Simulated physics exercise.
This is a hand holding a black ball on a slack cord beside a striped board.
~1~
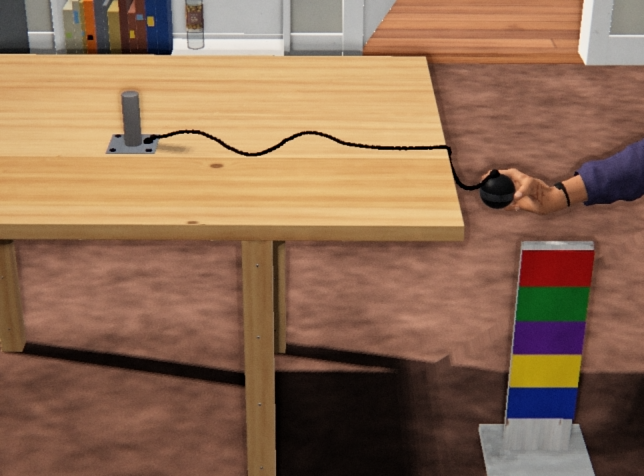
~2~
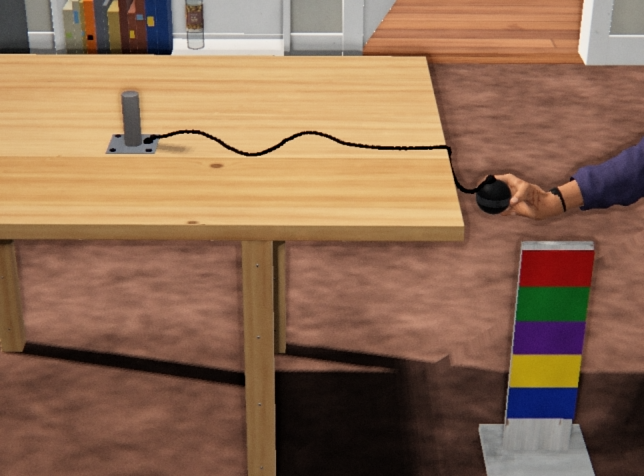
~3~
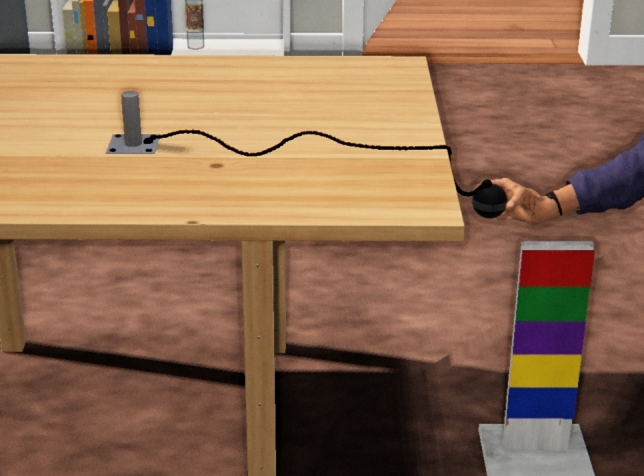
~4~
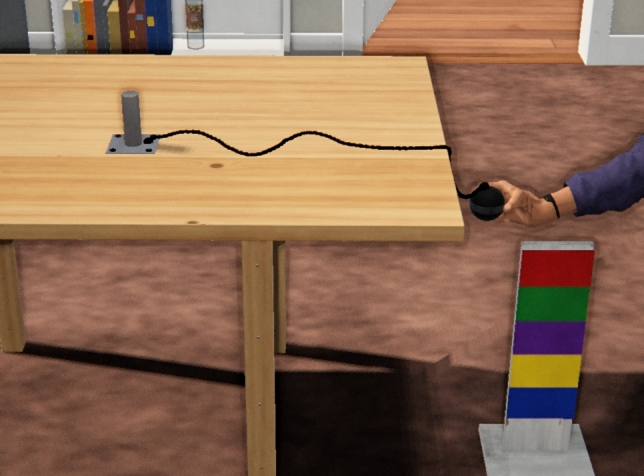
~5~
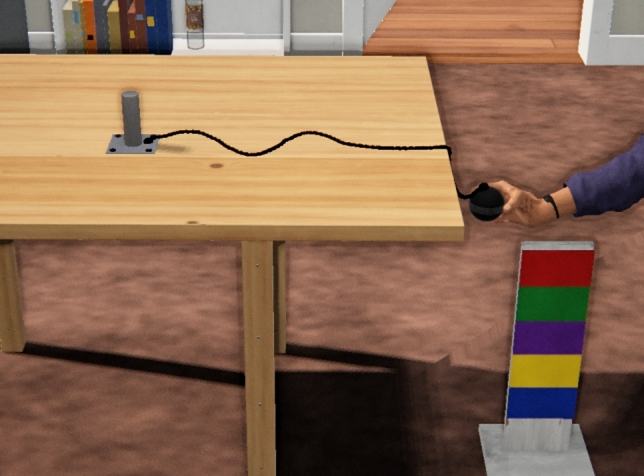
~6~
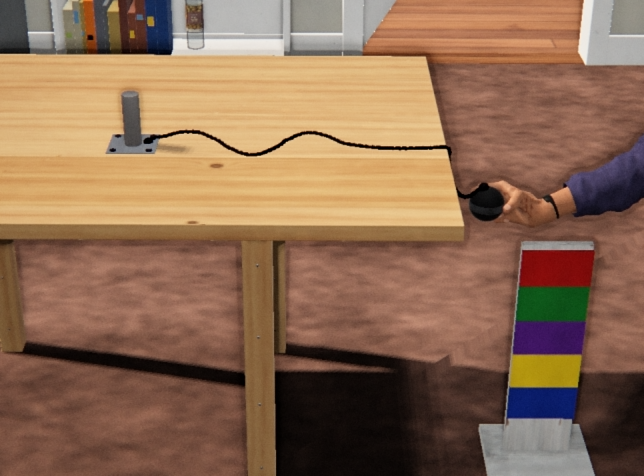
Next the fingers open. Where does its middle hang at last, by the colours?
The green one.
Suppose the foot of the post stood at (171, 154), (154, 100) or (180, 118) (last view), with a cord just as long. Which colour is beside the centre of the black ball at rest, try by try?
Taking them in turn: Purple; green; purple.
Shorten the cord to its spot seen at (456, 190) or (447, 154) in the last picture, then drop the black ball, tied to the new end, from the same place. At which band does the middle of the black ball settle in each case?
Taking them in turn: Red; higher than all five.
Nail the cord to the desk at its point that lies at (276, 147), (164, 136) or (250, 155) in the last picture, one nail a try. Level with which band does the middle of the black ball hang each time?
One after the other, red; green; red.
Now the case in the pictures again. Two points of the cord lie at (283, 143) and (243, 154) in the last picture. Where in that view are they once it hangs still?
At (333, 144), then (279, 144).
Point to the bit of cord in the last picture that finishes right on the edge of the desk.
Near (373, 148).
Soon after, ball near (437, 286); level with green.
Then, ball near (438, 306); level with green.
At rest, ball near (441, 305); level with green. The cord holds its middle at green.
